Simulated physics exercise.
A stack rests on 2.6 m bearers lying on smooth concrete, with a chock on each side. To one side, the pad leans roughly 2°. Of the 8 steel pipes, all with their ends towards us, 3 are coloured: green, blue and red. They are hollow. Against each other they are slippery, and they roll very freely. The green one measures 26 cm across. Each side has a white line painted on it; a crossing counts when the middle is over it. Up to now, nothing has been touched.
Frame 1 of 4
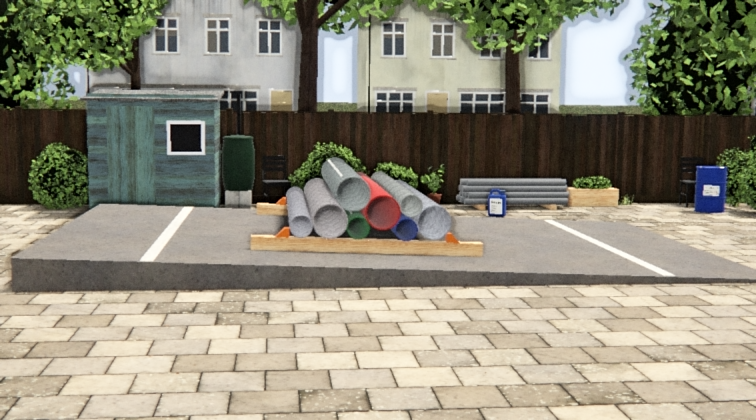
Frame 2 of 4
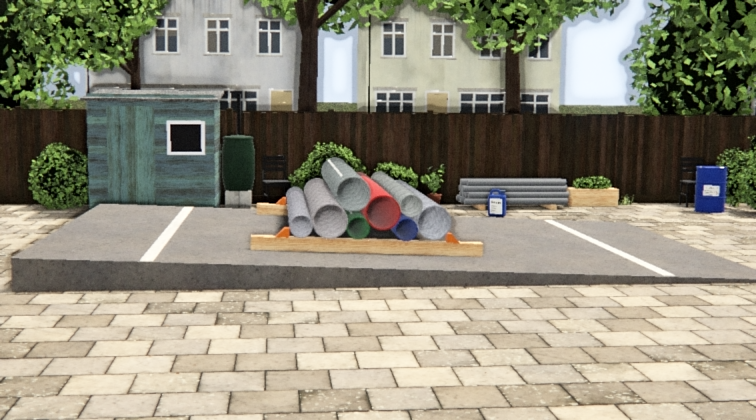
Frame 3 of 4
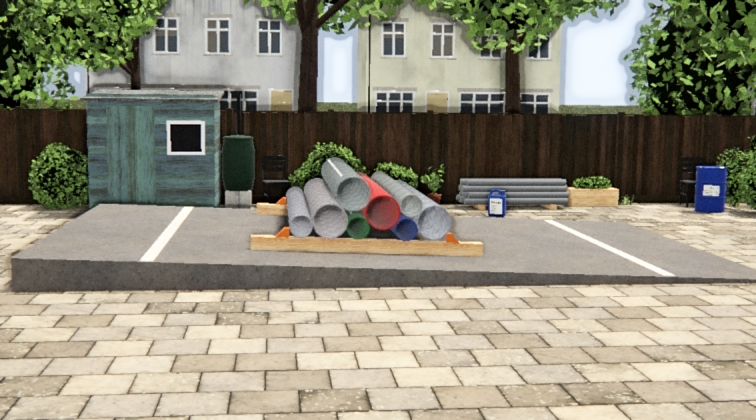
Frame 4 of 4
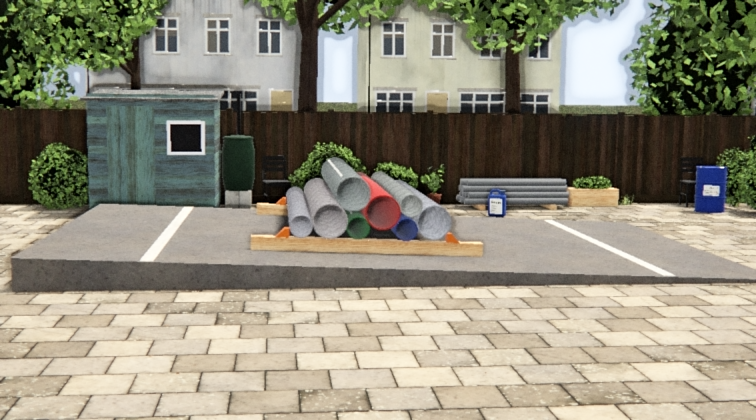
The footage shows a stack of hollow pipes, mostly grey with one red, one green and one blue, resting between orange chocks on wooden bearers on a concrete pad beside a green shed, and nothing moves throughout.
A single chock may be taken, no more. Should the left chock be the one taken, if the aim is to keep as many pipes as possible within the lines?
Yes.
If it is the left, after 1.3 s, green is on the bearers, 95 cm from the bearers' left end, rolling left; blue is on the bearers, 95 cm from the bearers' right end; red is on the bearers, 130 cm from the bearers' right end; 0 past a line.
If it is the left, in the end, green is on the bearers, 85 cm from the bearers' left end; blue is on the bearers, 95 cm from the bearers' right end; red is on the bearers, 125 cm from the bearers' right end; 0 past a line.
If it is the right, after 4.0 s, green is on the bearers, 100 cm from the bearers' right end, rolling right; blue is off the bearers, 60 cm short of the right line, rolling right; red is off the bearers, 100 cm short of the right line, rolling right; 1 past a line.
If it is the right, in the end, green is past the right line; blue is past the right line; red is past the right line; 8 past a line.
